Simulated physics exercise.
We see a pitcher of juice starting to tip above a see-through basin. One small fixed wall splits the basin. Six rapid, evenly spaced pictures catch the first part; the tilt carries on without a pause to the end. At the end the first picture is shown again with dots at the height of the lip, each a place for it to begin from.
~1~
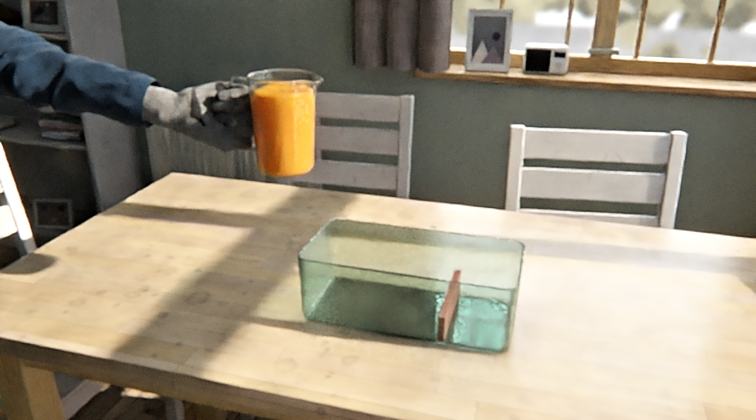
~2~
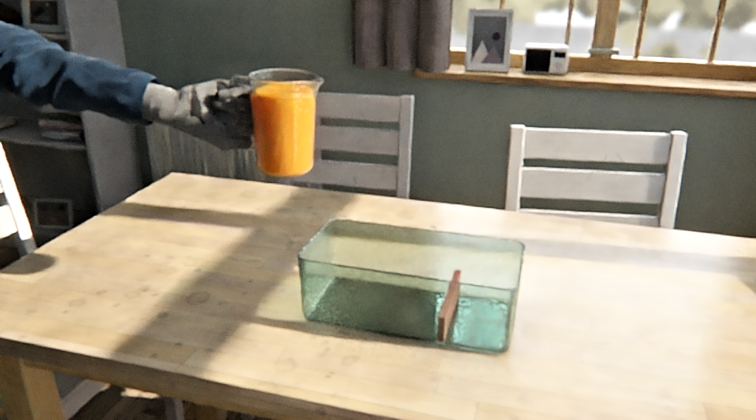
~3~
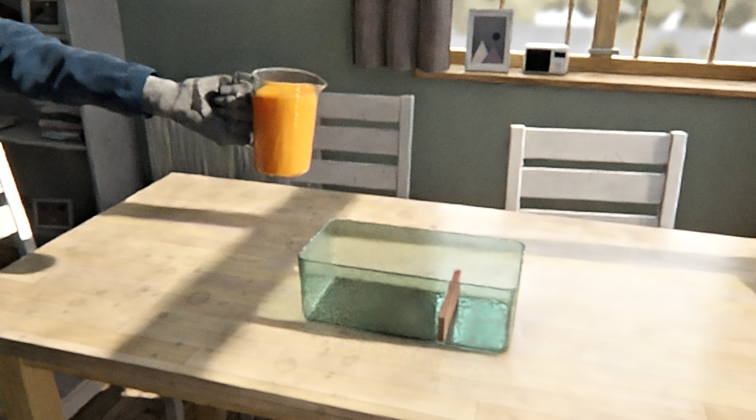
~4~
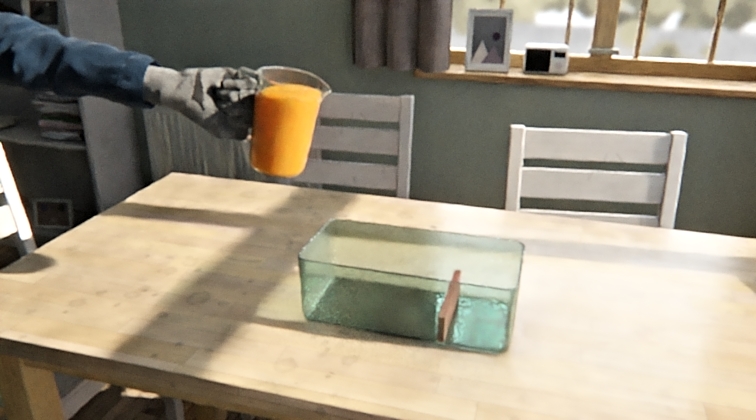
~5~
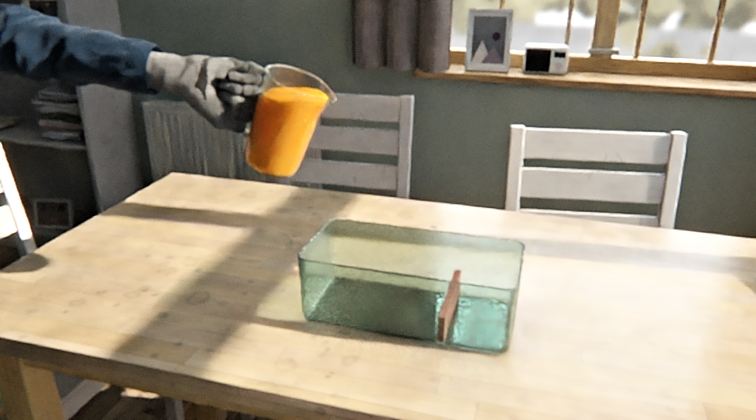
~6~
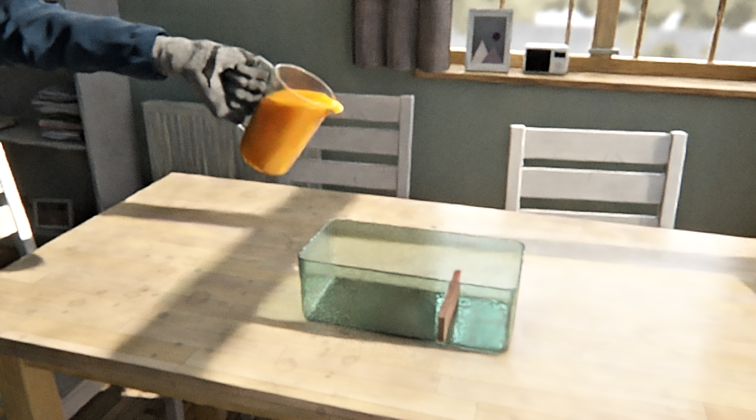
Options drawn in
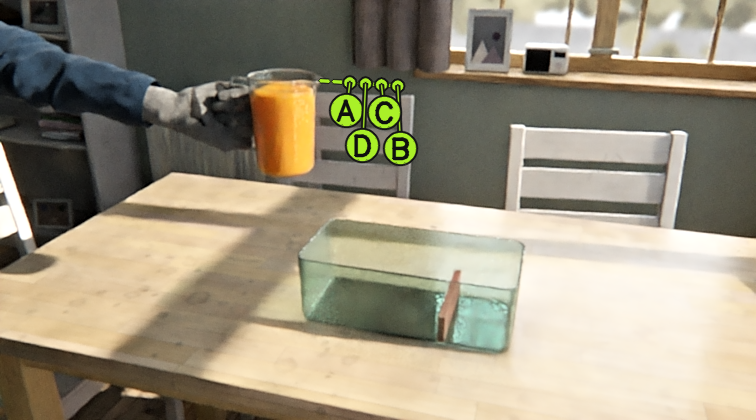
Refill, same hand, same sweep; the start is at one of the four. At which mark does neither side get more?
I would pick place B.
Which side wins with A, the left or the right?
The left one.
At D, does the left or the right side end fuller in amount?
More ends on the left.
In lime, A at (349, 82); B at (397, 85); C at (381, 84); D at (365, 83).
With A, about 90 % ends left of the wall and 6 % right of it; 4 % is lost outside.
With B, about 50 % ends left of the wall and 47 % right of it; 3 % is lost outside.
With C, about 79 % ends left of the wall and 15 % right of it; 6 % is lost outside.
With D, about 89 % ends left of the wall and 5 % right of it; 6 % is lost outside.
